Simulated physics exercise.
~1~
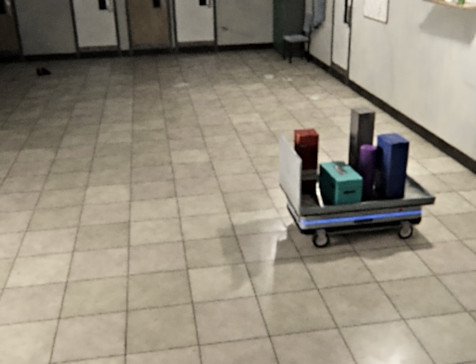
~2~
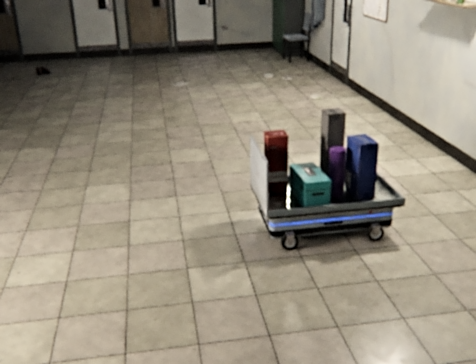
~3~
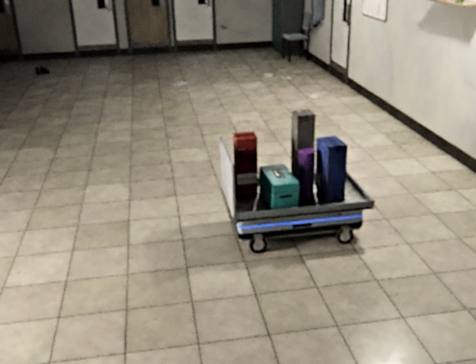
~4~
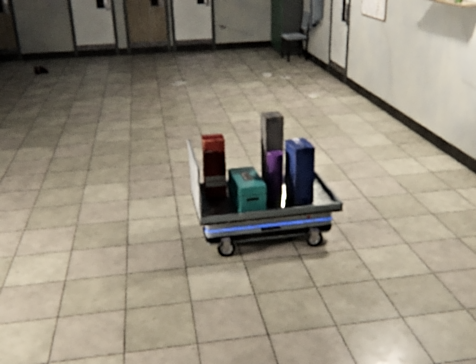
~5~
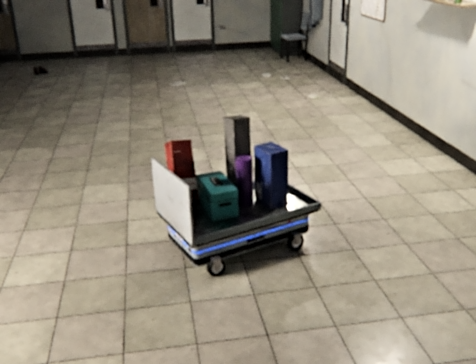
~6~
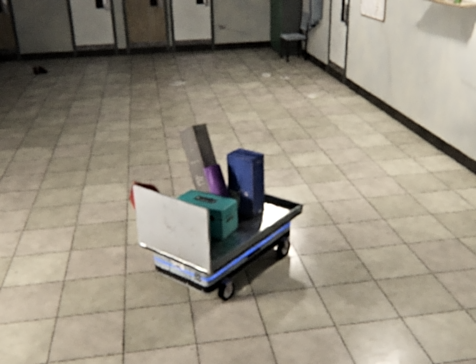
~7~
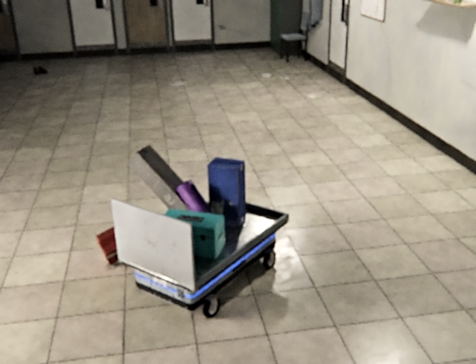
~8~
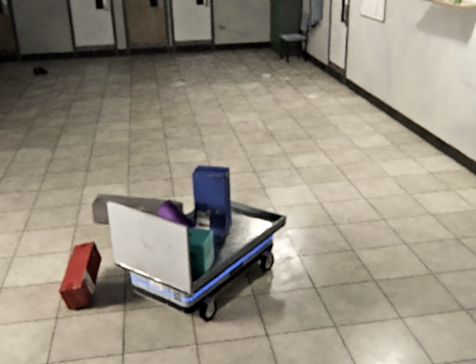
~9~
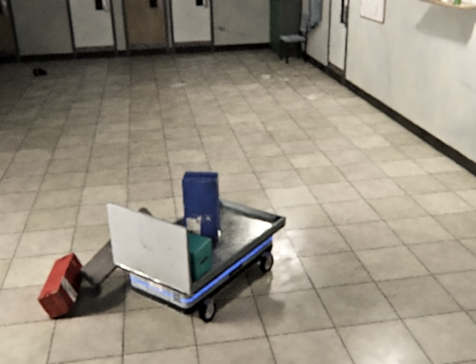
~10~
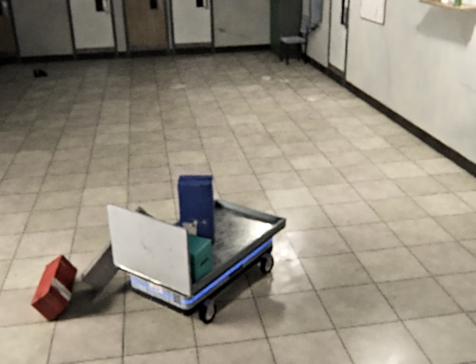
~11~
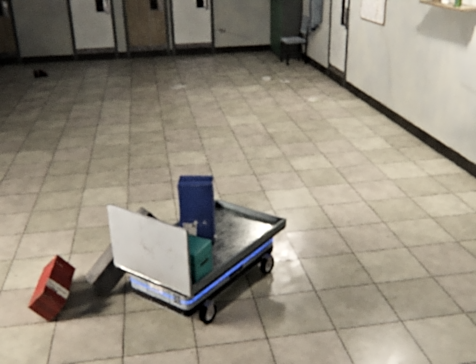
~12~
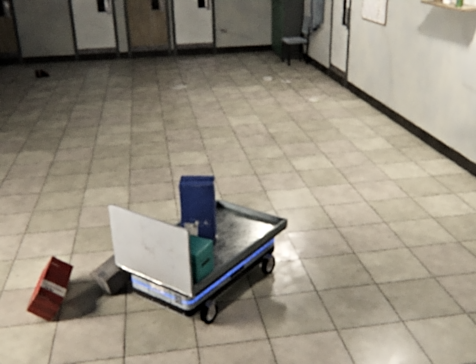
Tiled hallway, robot cart rolling left and turning toward the viewer, red and grey boxes toppling off, blue box staying upright aboard.
